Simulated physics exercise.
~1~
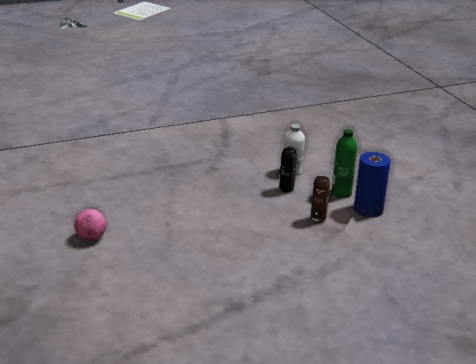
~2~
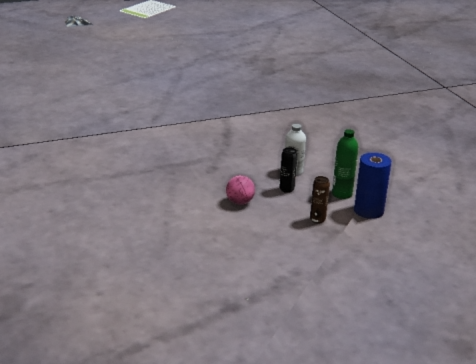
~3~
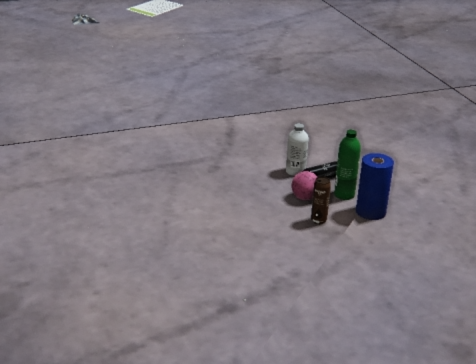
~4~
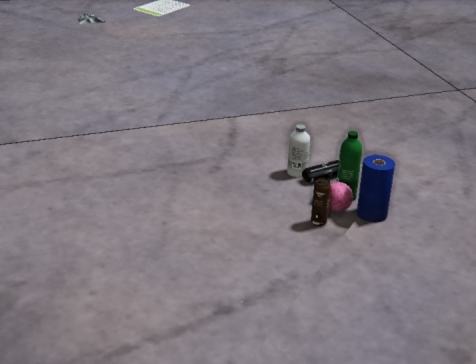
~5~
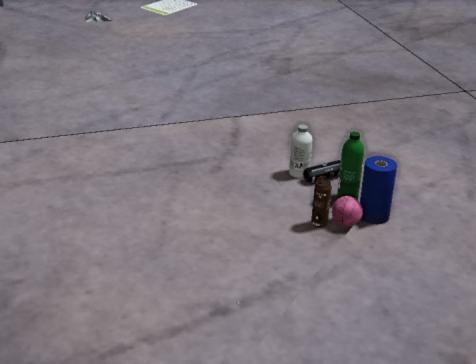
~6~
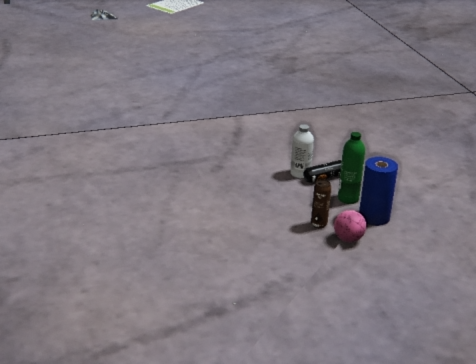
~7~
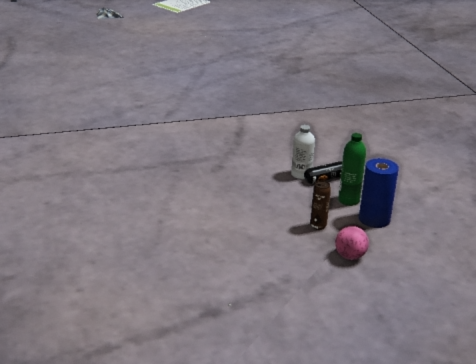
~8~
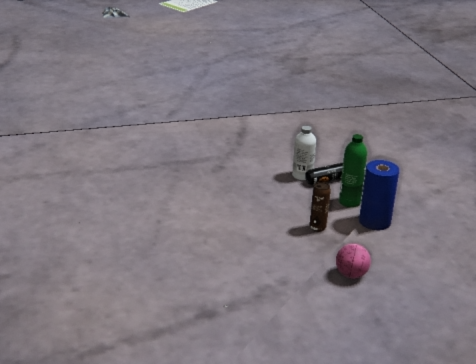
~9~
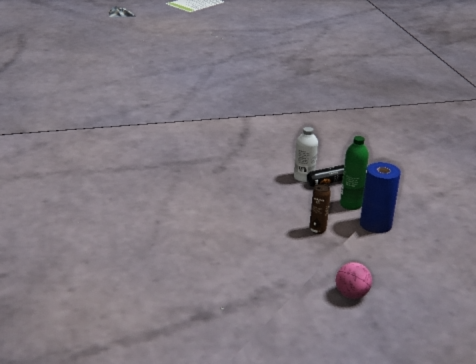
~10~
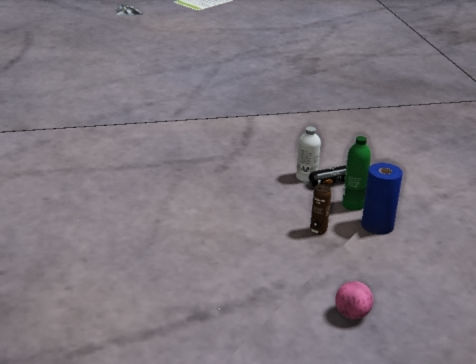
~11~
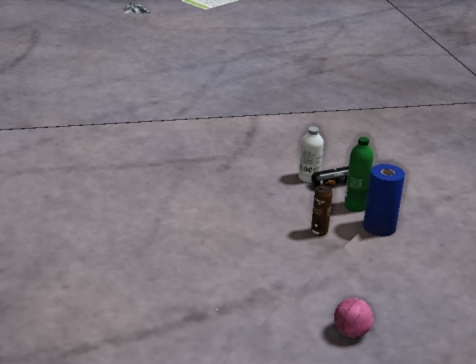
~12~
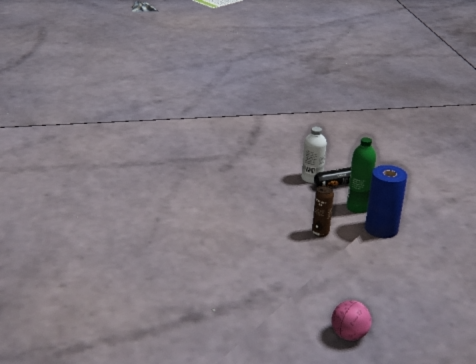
On a grey, marbled stone floor crossed by dark seams, a pink ball rolls in from the left toward a small cluster of upright objects, a white bottle, a green bottle, a black can, a brown can and a blue roll. It reaches the black can and knocks it onto its side. The ball carries on to the right, passing behind the brown can, then turns toward the viewer near the blue roll. It rolls clear of the group, down toward the bottom, and ends up in front. The black can remains lying down, while the other four objects still stand.
